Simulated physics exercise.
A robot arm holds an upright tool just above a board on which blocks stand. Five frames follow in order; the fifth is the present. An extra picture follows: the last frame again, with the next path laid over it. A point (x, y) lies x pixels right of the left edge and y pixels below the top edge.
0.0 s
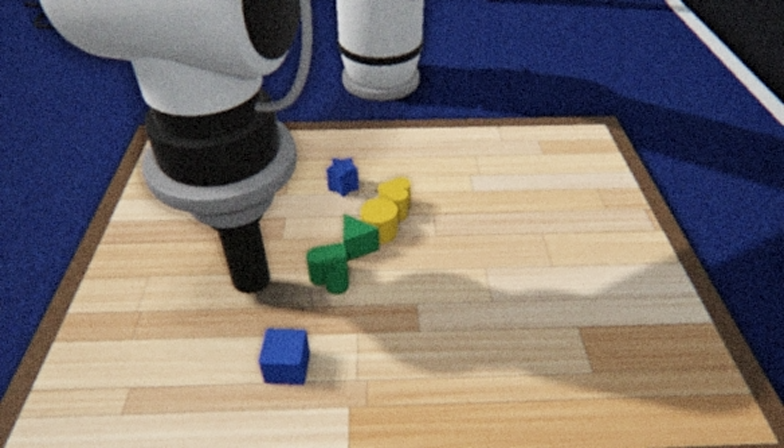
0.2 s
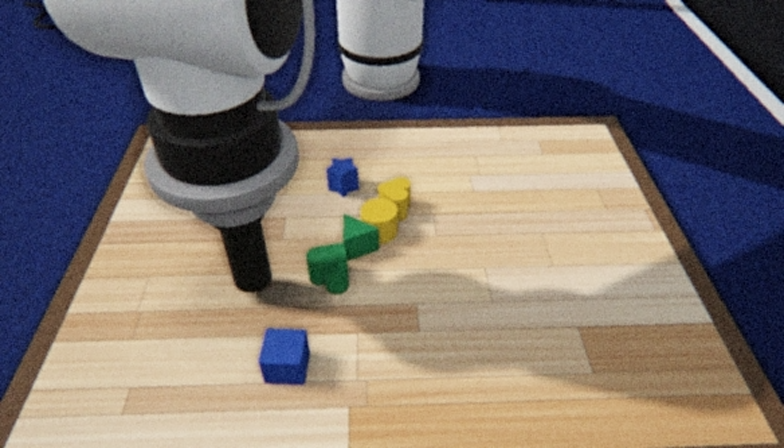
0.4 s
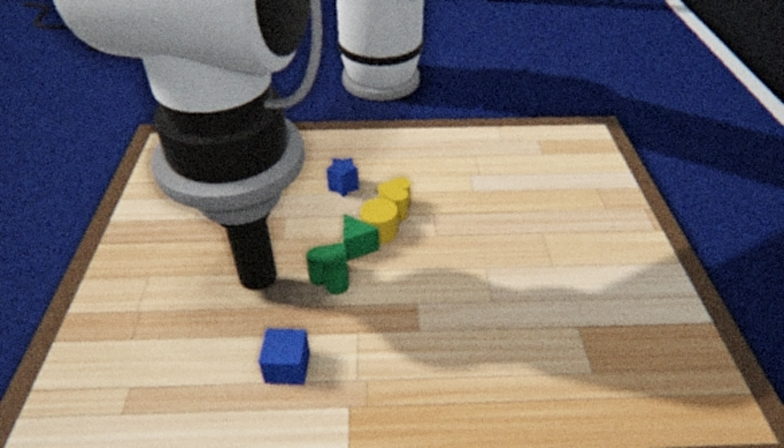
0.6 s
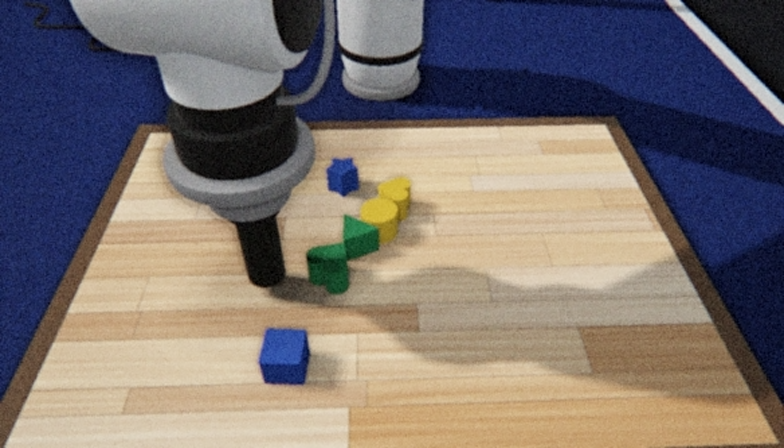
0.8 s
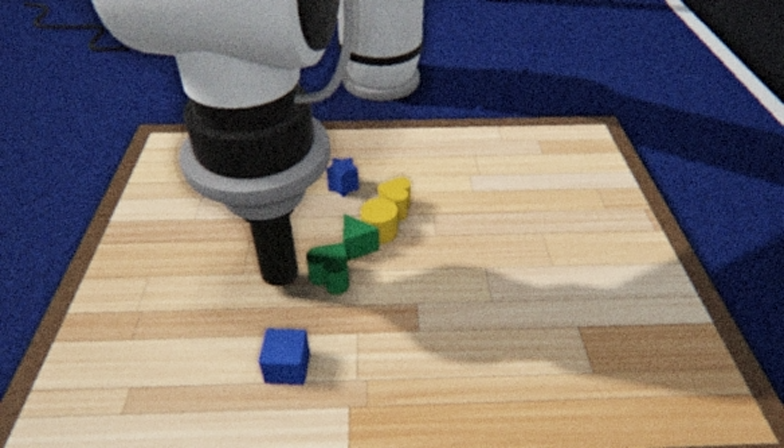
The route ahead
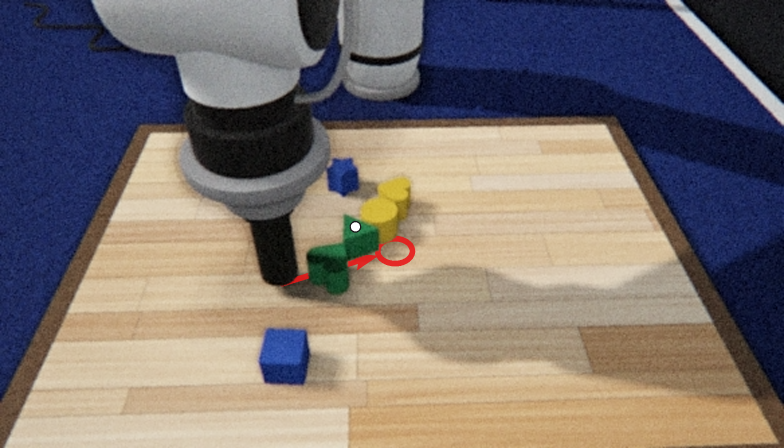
A robot arm holding a dark upright tool over a wooden board slides it slowly a short way to the right, toward a green heart block. The tool ends just left of that block, while the green and yellow blocks and the blue pieces all stay where they are.
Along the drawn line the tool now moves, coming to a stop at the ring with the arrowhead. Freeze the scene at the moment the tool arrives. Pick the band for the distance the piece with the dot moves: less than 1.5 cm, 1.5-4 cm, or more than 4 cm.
I reckon it covers more than 4 cm.
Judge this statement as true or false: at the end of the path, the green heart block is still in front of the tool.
That claim is false.
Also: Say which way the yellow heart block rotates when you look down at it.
It is turned anticlockwise.
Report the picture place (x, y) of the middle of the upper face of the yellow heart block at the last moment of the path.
The centre of its top will be at (405, 173).
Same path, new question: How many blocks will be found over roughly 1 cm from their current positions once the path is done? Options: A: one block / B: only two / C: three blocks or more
C: Three blocks or more.
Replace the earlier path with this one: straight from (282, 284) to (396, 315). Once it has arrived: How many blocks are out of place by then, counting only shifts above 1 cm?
It shifts a single block.
The line goes from (282, 284) directly to (395, 251); the dot is on the green triangular block.
The first path, step by step. One third of the way, tool (320, 261); green heart block (358, 255), turned 30° clockwise.
Two thirds of the way, tool (359, 250); green heart block (383, 256), turned 90° clockwise; green triangular block (378, 217), turned 25° anticlockwise; yellow cylinder (392, 198); yellow heart block (403, 179), turned 25° anticlockwise.
At the end, tool (395, 240); green heart block (394, 255), turned 130° clockwise; green triangular block (407, 210), turned 55° anticlockwise; yellow cylinder (396, 192); yellow heart block (405, 173), turned 30° anticlockwise.
